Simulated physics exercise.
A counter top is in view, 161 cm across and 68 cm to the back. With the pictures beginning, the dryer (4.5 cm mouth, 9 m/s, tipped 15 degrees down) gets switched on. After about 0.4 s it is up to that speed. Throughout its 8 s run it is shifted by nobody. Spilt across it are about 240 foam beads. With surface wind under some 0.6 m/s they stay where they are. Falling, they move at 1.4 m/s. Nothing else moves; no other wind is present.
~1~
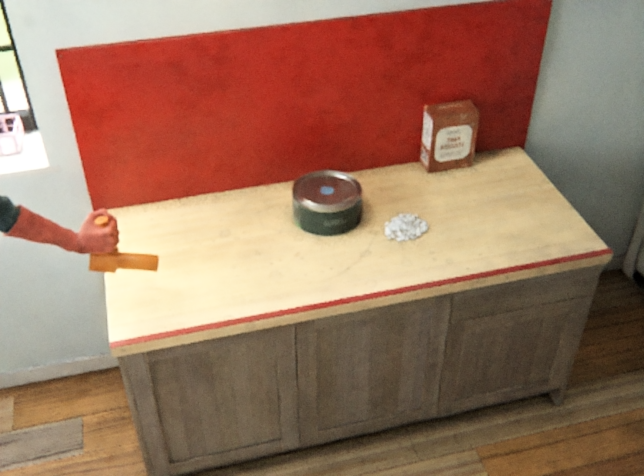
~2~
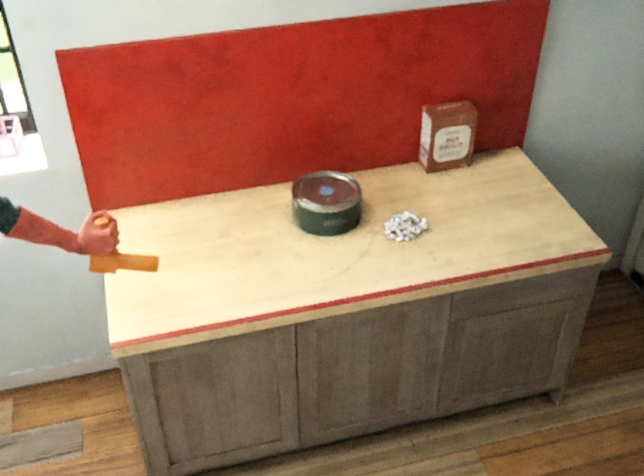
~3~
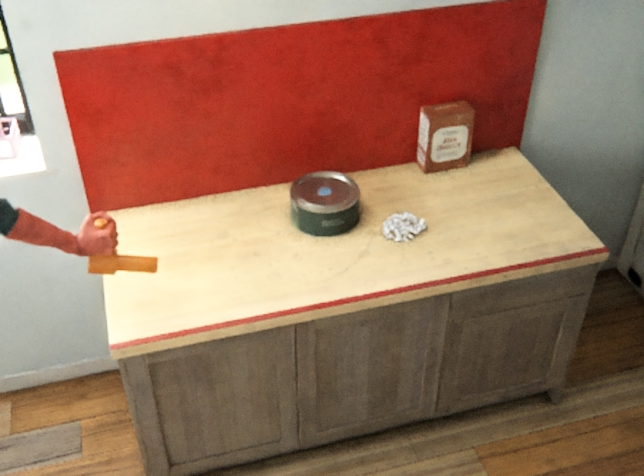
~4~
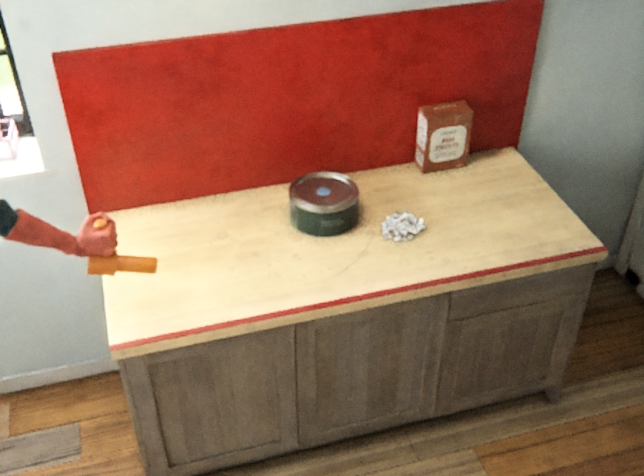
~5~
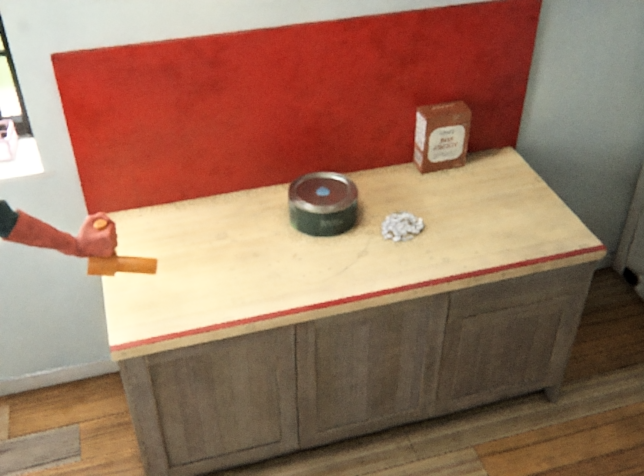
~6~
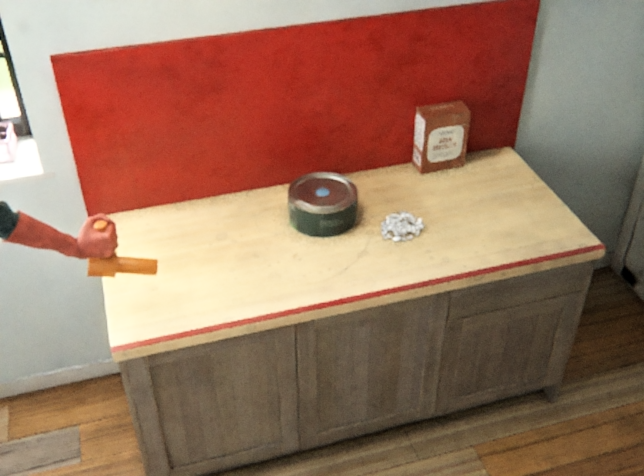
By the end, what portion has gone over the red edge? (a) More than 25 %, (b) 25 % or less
25 % or less (b).
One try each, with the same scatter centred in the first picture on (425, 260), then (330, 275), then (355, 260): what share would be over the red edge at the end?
Roughly 50 %, then 90 %, then 30 %.
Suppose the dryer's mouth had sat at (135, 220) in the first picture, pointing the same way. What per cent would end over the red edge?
My estimate is close to 0 percent.
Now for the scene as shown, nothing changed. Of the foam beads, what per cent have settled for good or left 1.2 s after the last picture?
50 %.
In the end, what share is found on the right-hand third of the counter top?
Roughly 1 %.
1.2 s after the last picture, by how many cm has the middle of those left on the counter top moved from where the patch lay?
Centre offset: Approx. 45 cm.
Then, 1.2 s after the last picture the count stands so, 0 % are over the red edge; the middle of those still in play is near (487, 180).
Then, 2.2 s after the last picture the count stands so, 0 % are over the red edge.
Then, 4.0 s after the last picture the count stands so, 0 % are over the red edge.
Then, 7.6 s after the last picture, at the end, 0 % are over the red edge.
